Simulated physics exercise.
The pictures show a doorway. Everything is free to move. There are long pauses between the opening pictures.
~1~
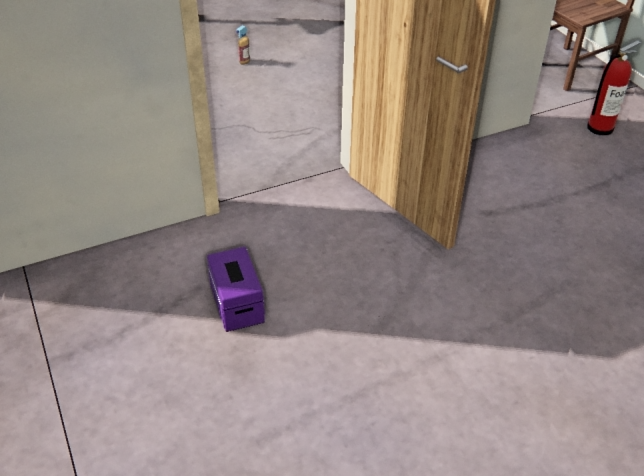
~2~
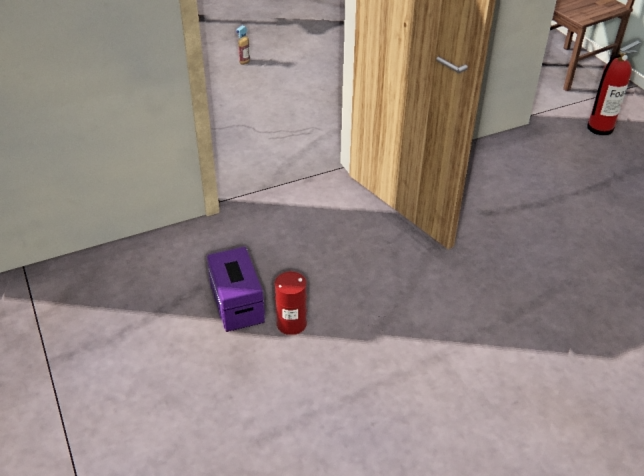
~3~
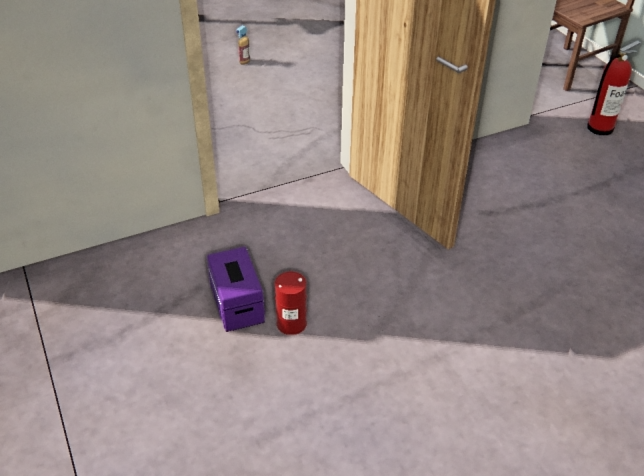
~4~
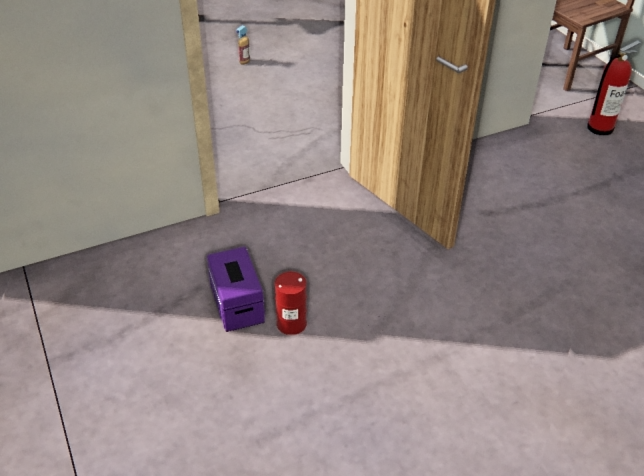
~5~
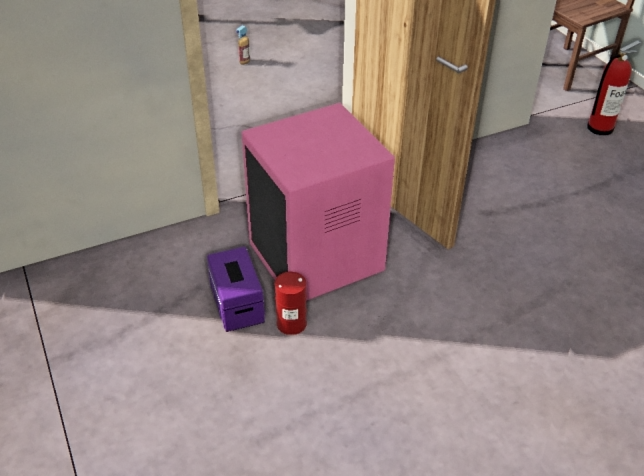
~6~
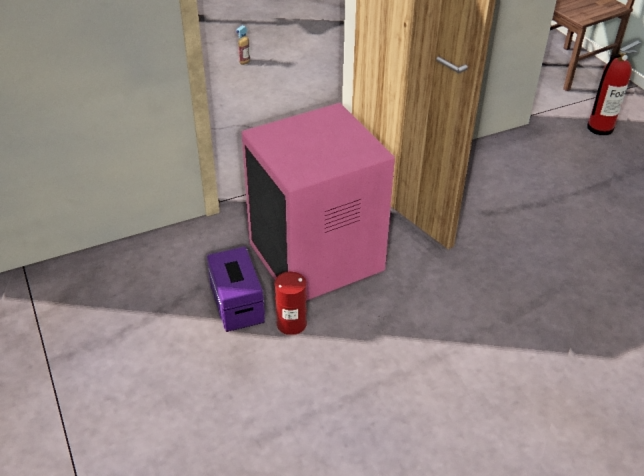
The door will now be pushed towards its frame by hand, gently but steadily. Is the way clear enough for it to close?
The door is blocked.
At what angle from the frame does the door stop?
Some 75° open.
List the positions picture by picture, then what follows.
Door wide open and still, in the first picture.
Door wide open and still; red canister (291, 304); purple toolbox (236, 289), in the second picture.
Door wide open and still; red canister (291, 304); purple toolbox (236, 289), in the third picture.
Door wide open and still; red canister (291, 304); purple toolbox (236, 289), in the fourth picture.
Door wide open and still; red canister (291, 304); purple toolbox (236, 289), in the fifth picture.
Door wide open and still; pink appliance (317, 204); red canister (291, 304), in the sixth picture.
Then, 0.50 s past the last view, door 94° open.
Then, 0.80 s past the last view, door 78° open.
Finally, door 76° open; all 3 still in place. Final places as the last picture's camera would see them, pink appliance near (313, 204).
